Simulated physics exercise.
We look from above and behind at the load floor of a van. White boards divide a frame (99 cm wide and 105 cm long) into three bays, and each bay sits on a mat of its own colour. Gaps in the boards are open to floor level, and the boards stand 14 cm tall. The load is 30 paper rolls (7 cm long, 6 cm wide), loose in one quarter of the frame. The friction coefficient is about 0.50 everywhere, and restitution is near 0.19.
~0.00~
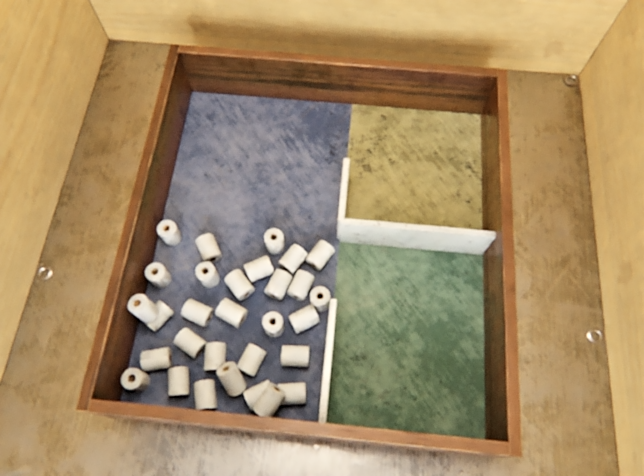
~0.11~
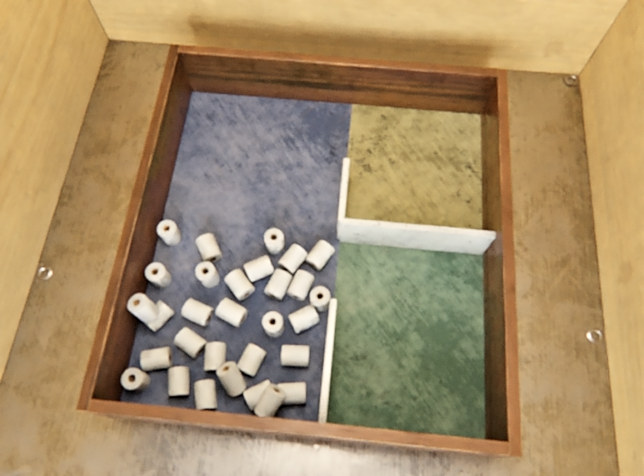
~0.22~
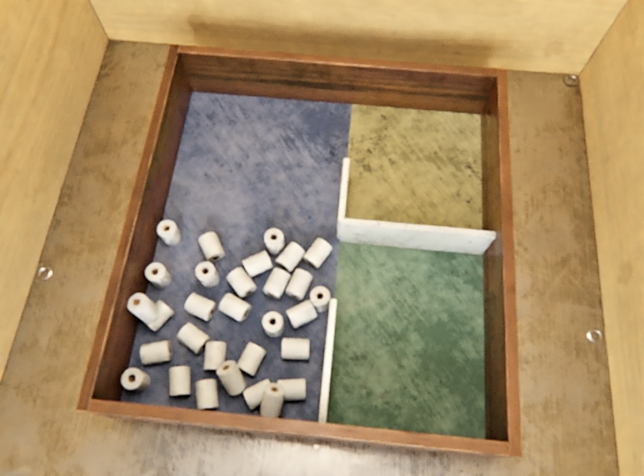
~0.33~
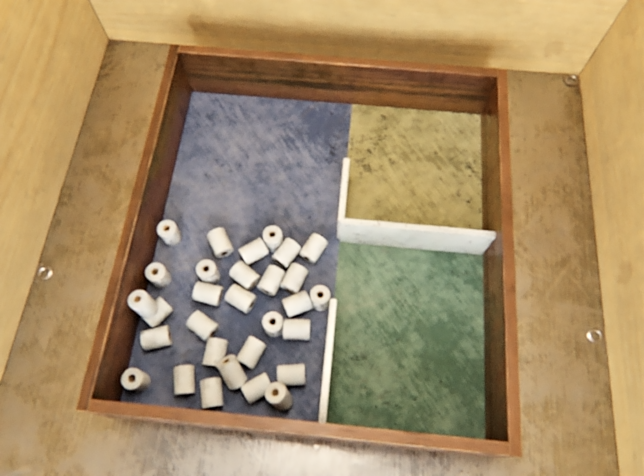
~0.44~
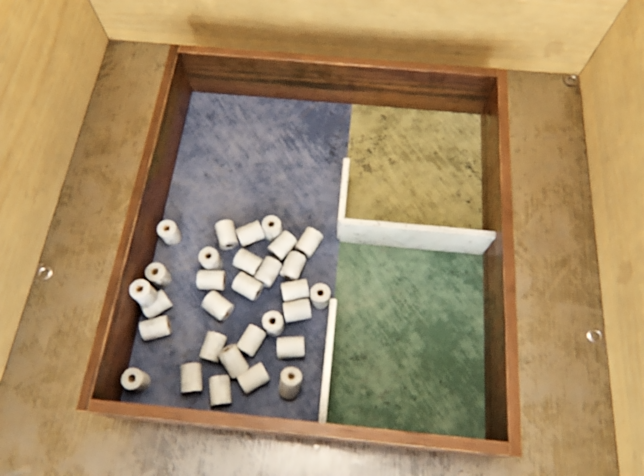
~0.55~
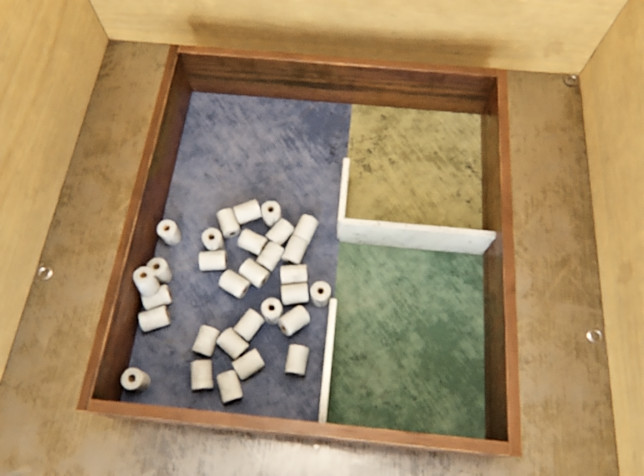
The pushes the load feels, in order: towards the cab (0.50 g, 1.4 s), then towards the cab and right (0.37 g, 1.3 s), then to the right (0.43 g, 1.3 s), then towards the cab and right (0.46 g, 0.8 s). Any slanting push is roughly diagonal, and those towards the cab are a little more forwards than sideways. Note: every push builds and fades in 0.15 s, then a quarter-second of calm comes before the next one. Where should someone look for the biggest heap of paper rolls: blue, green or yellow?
It is the blue one.
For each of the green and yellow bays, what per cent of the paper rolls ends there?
Final split, approximately: Green 10 in a hundred, yellow 30 in a hundred.
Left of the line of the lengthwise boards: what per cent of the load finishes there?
Around 60 per cent.
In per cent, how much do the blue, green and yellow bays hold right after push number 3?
Shares in percent - blue: 60, green: 10, yellow: 30.
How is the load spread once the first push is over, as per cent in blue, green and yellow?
At that point the split is blue 100, green 0, yellow 0 per cent.
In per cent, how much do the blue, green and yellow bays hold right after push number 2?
By that time it's blue at 100 percent, green at 0 percent and yellow at 0 percent.
After push 1 (1.64 s), 30 in the blue bay.
After push 2 (3.19 s), 29 in the blue bay and 1 in the green bay.
After push 3 (4.74 s), 19 in the blue bay, 3 in the green bay and 8 in the yellow bay.
After push 4 (5.79 s), 19 in the blue bay, 3 in the green bay and 8 in the yellow bay.
When it is over (at 6.08 s), 19 in the blue bay, 3 in the green bay and 8 in the yellow bay.
